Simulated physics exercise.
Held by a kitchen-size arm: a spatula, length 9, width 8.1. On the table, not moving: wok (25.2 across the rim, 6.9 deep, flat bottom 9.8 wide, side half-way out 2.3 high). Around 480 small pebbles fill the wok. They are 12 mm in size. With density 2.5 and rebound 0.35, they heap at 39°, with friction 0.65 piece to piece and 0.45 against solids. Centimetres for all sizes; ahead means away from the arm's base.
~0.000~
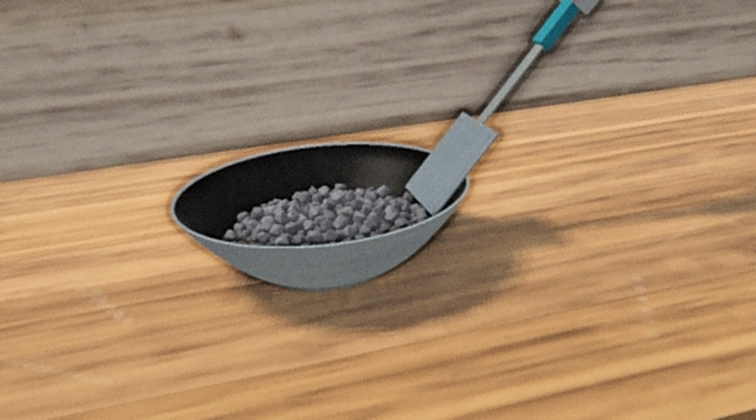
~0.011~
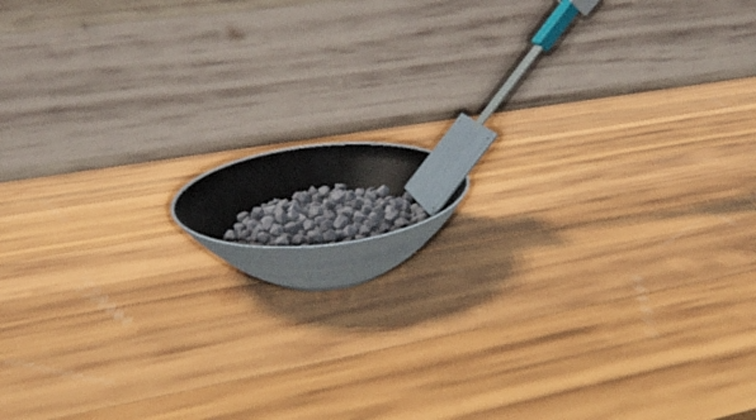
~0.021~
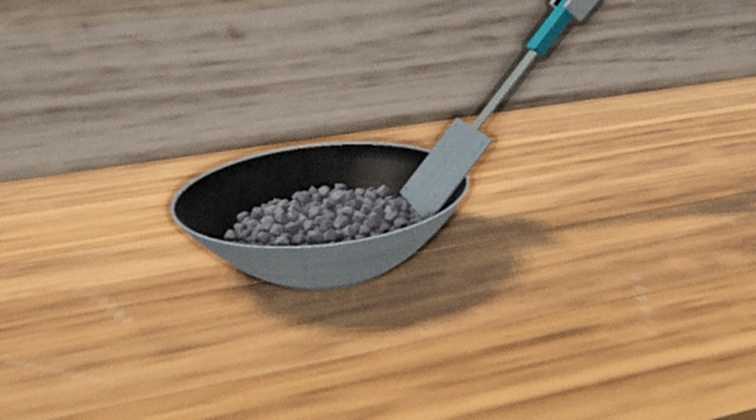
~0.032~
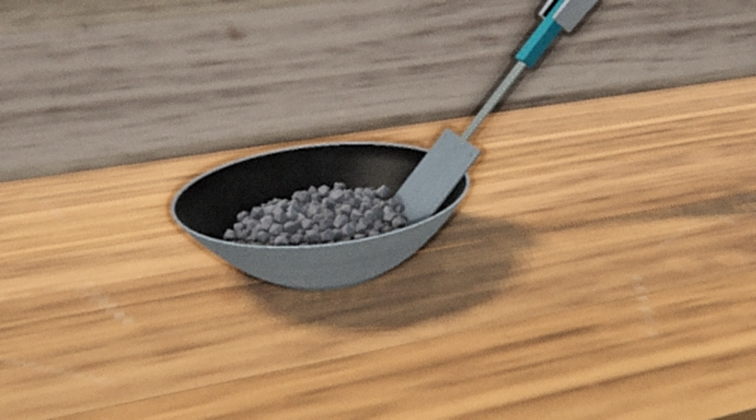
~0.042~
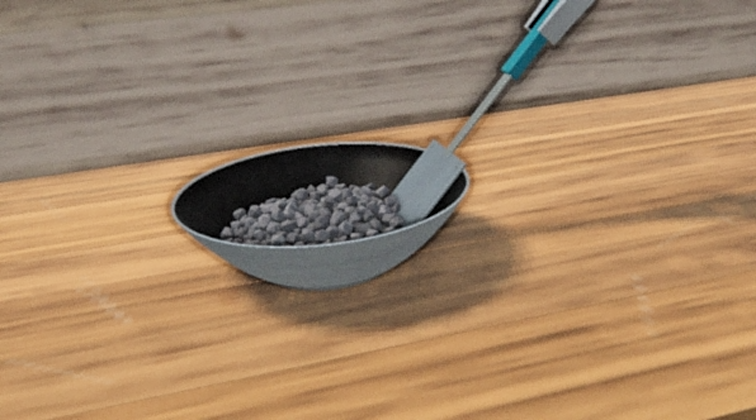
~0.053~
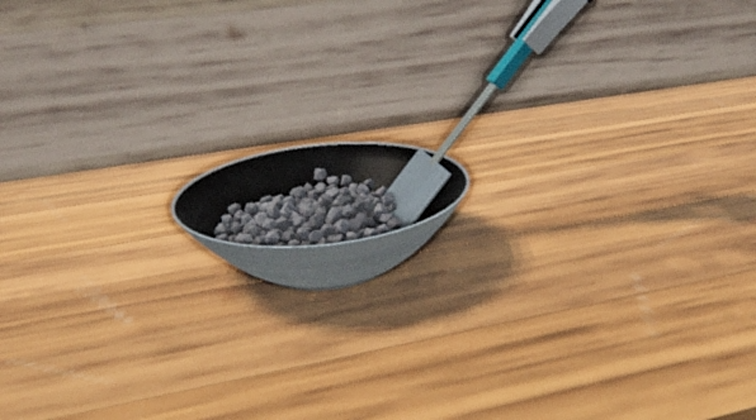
A spatula with a teal section on its handle rests its grey blade inside the right side of a wok of small grey pebbles, barely moving at first. It then slides down and left into the wok, pushing the pebbles slightly leftward and heaping them a little higher while the wok stays still.
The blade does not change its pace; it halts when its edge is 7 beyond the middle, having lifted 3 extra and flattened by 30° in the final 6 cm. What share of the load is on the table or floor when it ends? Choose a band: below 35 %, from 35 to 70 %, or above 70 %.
That share falls between 35 and 70 %.
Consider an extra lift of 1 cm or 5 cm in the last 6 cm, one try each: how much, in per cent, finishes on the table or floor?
Near 45 and 45 percent respectively.
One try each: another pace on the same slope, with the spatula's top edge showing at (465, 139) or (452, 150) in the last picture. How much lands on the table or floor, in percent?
Try one roughly 15 per cent; try two roughly 45 per cent.
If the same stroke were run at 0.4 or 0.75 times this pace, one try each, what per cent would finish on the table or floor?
Some 15 and 40 per cent.
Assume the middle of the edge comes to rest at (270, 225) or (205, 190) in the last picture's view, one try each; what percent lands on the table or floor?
First try about 30 percent, second about 65 percent.
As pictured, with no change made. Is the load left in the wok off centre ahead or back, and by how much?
It sits some 3.0 centimetres ahead of centre.
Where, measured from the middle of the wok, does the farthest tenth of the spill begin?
That works out to near 35 cm.
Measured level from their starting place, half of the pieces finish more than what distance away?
Roughly 17 cm.
After 0.08 s, sloping 47°, highest piece 9 above the table; 480 in the wok.
After 0.10 s, sloping 39°, highest piece 11 above the table; 477 in the wok, 3 on the blade or in flight.
After 0.32 s, sloping 17°, highest piece 16 above the table; 229 in the wok, 39 on the table or floor, 212 on the blade or in flight.
After 1.37 s, sloping 17°, highest piece 6 above the table; 251 on the table or floor, 229 in the wok.
In the end, 251 on the table or floor, 229 in the wok. That is 52 % on the table or floor.
